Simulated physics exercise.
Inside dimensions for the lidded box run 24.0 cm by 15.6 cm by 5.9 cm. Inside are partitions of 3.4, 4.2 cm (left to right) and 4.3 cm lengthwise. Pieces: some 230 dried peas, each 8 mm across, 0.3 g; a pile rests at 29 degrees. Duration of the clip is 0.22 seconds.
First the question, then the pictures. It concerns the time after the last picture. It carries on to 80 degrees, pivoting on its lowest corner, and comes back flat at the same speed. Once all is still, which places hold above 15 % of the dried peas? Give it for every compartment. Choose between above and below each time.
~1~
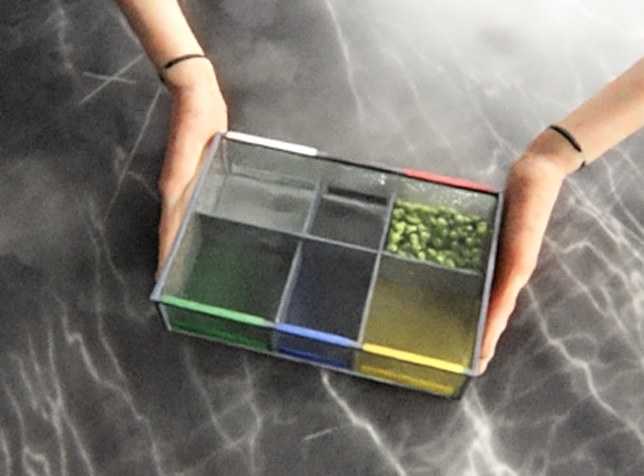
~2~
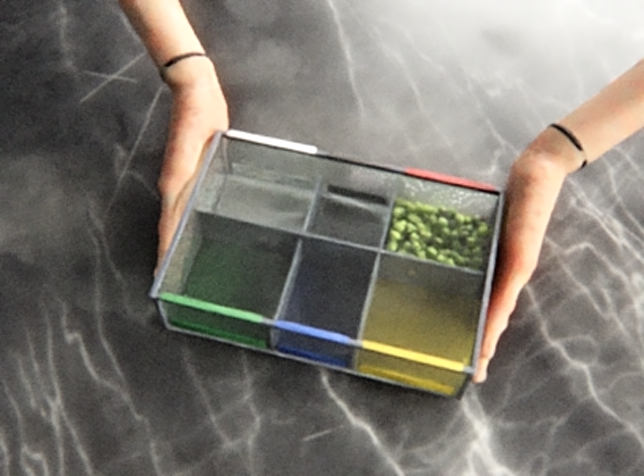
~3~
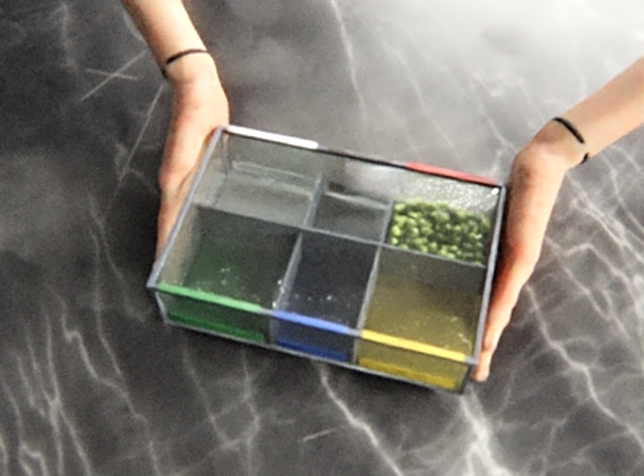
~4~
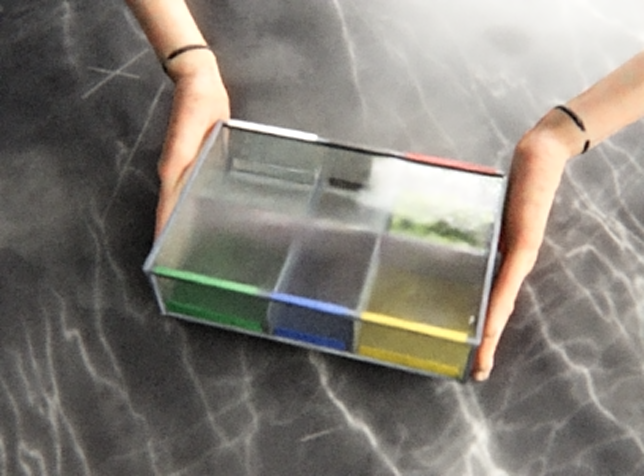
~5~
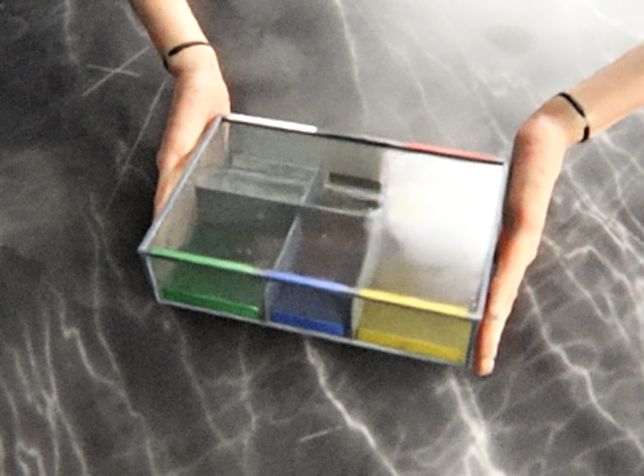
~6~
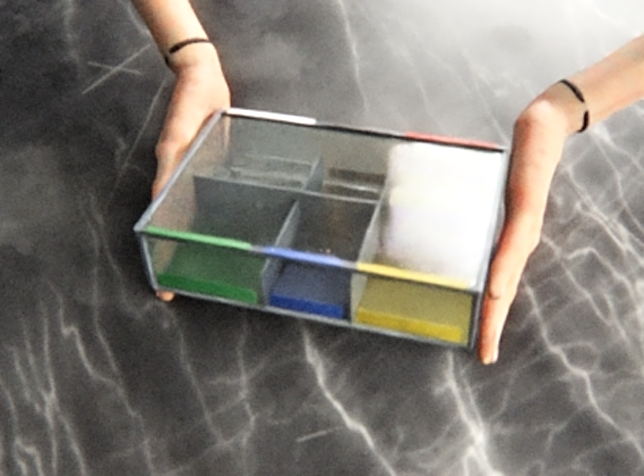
Red: Above, blue: Below, green: Below, yellow: Below, white: Below, black: Below.
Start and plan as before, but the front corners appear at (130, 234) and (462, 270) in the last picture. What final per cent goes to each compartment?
Final shares: Red 90%, blue 0%, green 0%, yellow 0%, white 5%, black 5%.
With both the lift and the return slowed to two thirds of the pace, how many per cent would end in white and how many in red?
White = 0 %; red = 95 %.
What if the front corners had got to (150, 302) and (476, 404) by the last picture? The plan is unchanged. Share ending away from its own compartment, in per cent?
Estimate: Around 10 %.
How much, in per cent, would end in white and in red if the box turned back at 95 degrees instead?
White 5 %, red 95 %.
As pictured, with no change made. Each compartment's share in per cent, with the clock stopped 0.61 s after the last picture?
You'd find red at 95, blue at 0, green at 0, yellow at 0, white at 0 and black at 5 per cent.
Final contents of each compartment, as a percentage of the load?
The red one ends with 95, blue 0, green 0, yellow 0, white 5 and black 5 per cent.
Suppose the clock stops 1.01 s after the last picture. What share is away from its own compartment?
Roughly 5 %.
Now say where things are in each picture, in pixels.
Box tilt 0 degrees, front corners at (158, 297) and (471, 371); red 100 %, in the first picture.
Box tilt 1 degrees, front corners at (156, 294) and (471, 369), in the second picture.
Box tilt 4 degrees, front corners at (154, 284) and (472, 359), lowest corner left back, in the third picture.
Box tilt 9 degrees, front corners at (150, 268) and (474, 340), lowest corner left back, in the fourth picture.
Box tilt 14 degrees, front corners at (146, 250) and (476, 316), lowest corner left back, in the fifth picture.
Box tilt 19 degrees, front corners at (141, 229) and (476, 288), lowest corner left back; red 100 %, in the sixth picture.
Then, 0.61 s after the last picture, tilt 79 degrees; red 95 %, black 5 %.
Then, 1.01 s after the last picture, tilt 34 degrees; red 95 %, white 5 %, black 5 %.
Then, 1.50 s after the last picture, tilt 0 degrees; red 95 %, white 5 %, black 5 %.
In the end, red 95 %, blue 0 %, green 0 %, yellow 0 %, white 5 %, black 5 %.
